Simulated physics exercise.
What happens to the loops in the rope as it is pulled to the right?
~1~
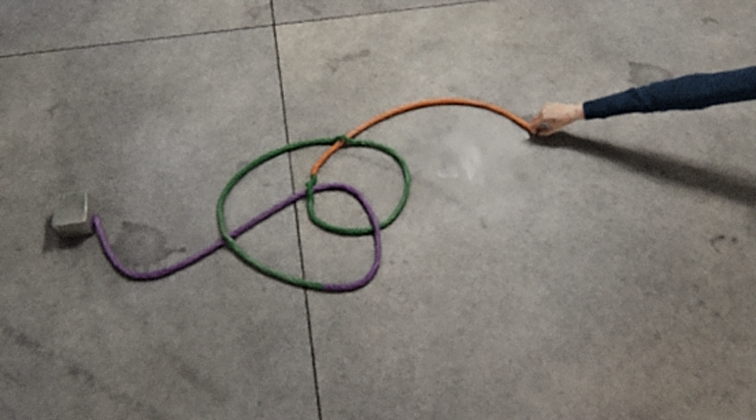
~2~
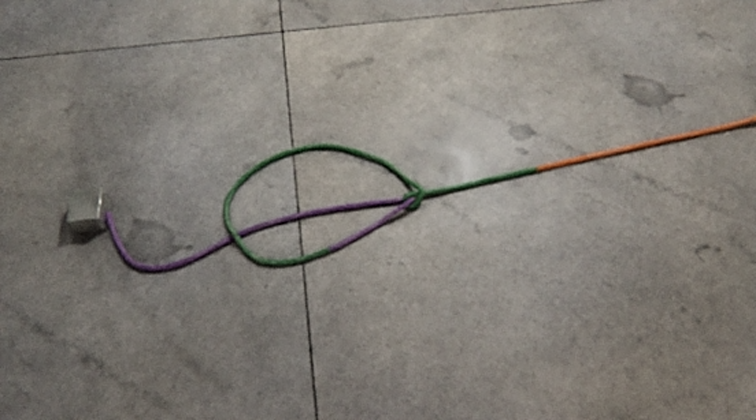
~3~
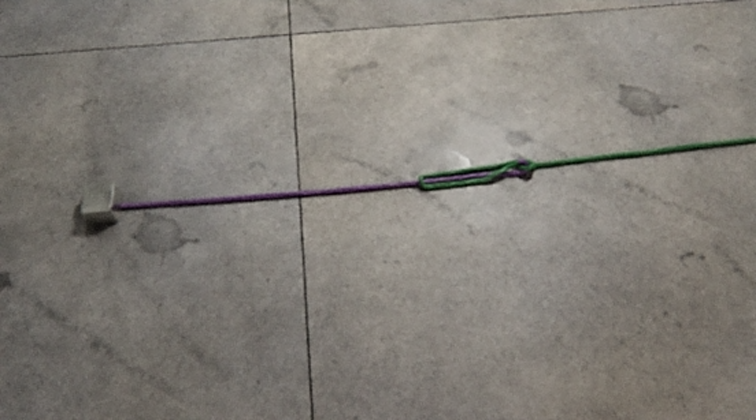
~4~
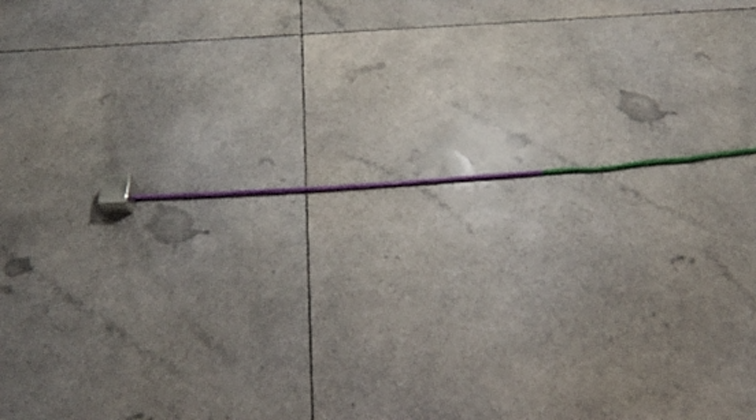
The loops shrink and then come undone, leaving the rope running straight with no knot in view.
